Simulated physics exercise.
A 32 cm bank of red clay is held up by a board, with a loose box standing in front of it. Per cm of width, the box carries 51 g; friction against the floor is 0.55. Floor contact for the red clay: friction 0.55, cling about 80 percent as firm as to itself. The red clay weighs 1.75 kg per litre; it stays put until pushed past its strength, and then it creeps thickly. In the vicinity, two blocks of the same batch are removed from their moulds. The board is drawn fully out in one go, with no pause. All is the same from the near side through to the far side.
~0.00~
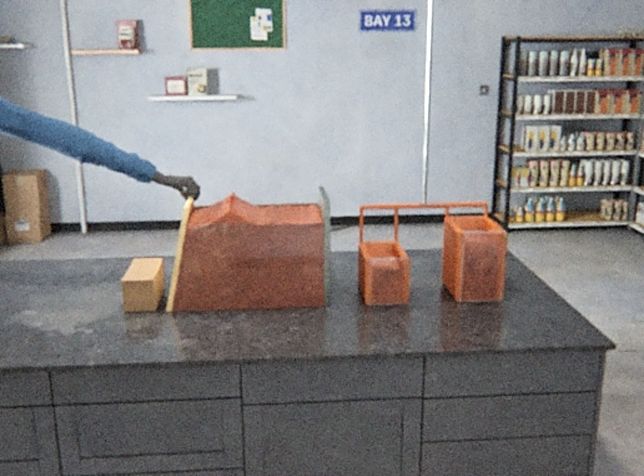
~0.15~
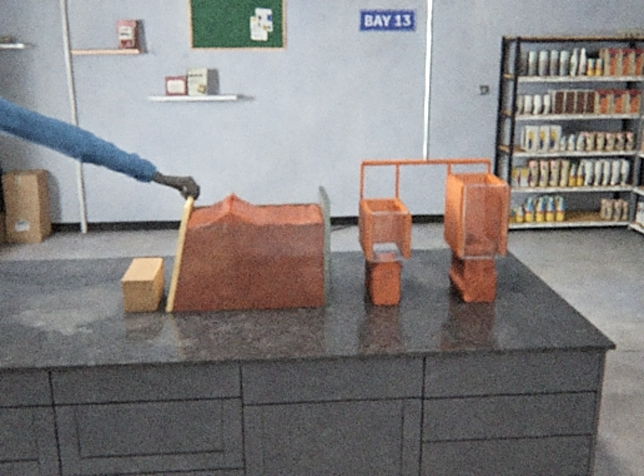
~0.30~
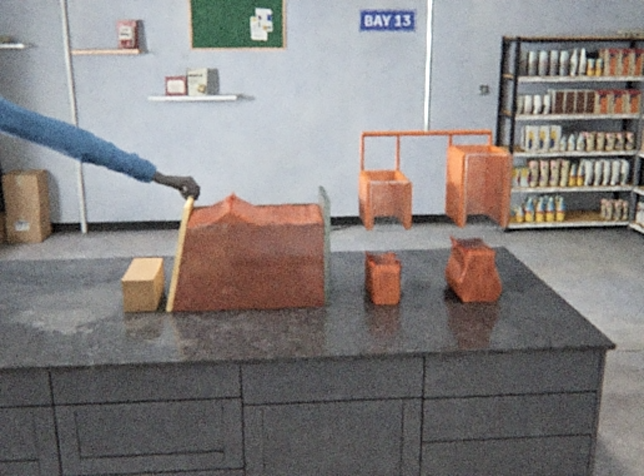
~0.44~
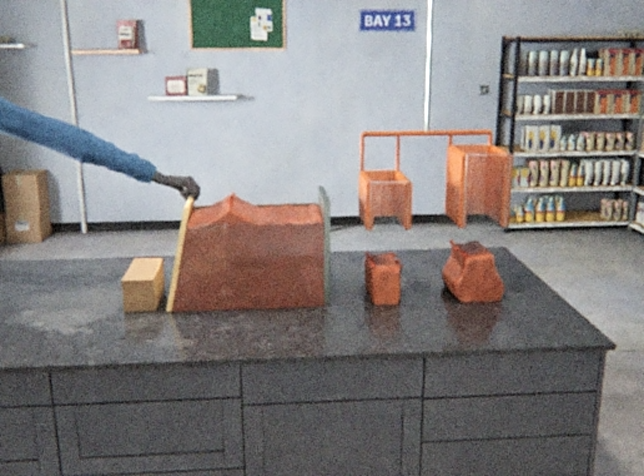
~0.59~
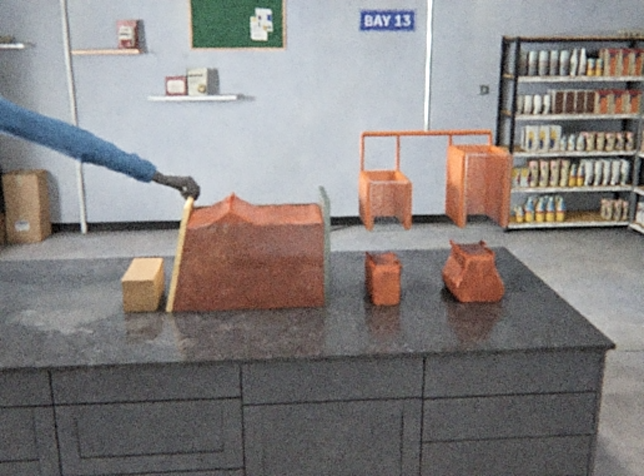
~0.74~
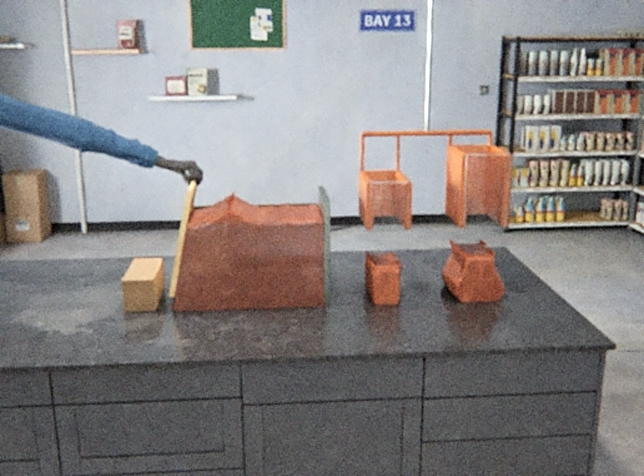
Two orange moulds lift off red clay blocks, then a hand shifts the board slightly left.
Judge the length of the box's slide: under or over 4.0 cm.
The result works out more than 4.0 cm.
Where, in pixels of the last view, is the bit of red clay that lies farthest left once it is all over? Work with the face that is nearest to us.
Look roughly at (130, 303).
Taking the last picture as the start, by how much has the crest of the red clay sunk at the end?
Roughly 4.5 cm.
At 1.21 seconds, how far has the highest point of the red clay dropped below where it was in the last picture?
Some 2.5 cm.
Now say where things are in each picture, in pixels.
Top of the board at (186, 224), not yet moved; crest of the red clay at (227, 212); block heights 14 cm, 23 cm (left to right), in the first frame.
Top of the board at (186, 224), not yet moved; crest of the red clay at (227, 212); block heights 14 cm, 22 cm (left to right), in the second frame.
Top of the board at (186, 224), not yet moved; crest of the red clay at (227, 212); block heights 14 cm, 19 cm (left to right), in the third frame.
Top of the board at (186, 224), not yet moved; crest of the red clay at (227, 212); block heights 14 cm, 18 cm (left to right), in the fourth frame.
Top of the board at (186, 224), not yet moved; crest of the red clay at (227, 212); block heights 14 cm, 18 cm (left to right), in the fifth frame.
Top of the board at (189, 207), moved 6.0 cm; crest of the red clay at (227, 212); block heights 14 cm, 18 cm (left to right), in the sixth frame.
After 0.96 s, the box has not moved.
After 1.21 s, the box has not moved.
After 1.47 s, the box has been pushed 5.9 cm.
After 1.72 s, the box has been pushed 10 cm.
After 1.82 s, the box has been pushed 10 cm.
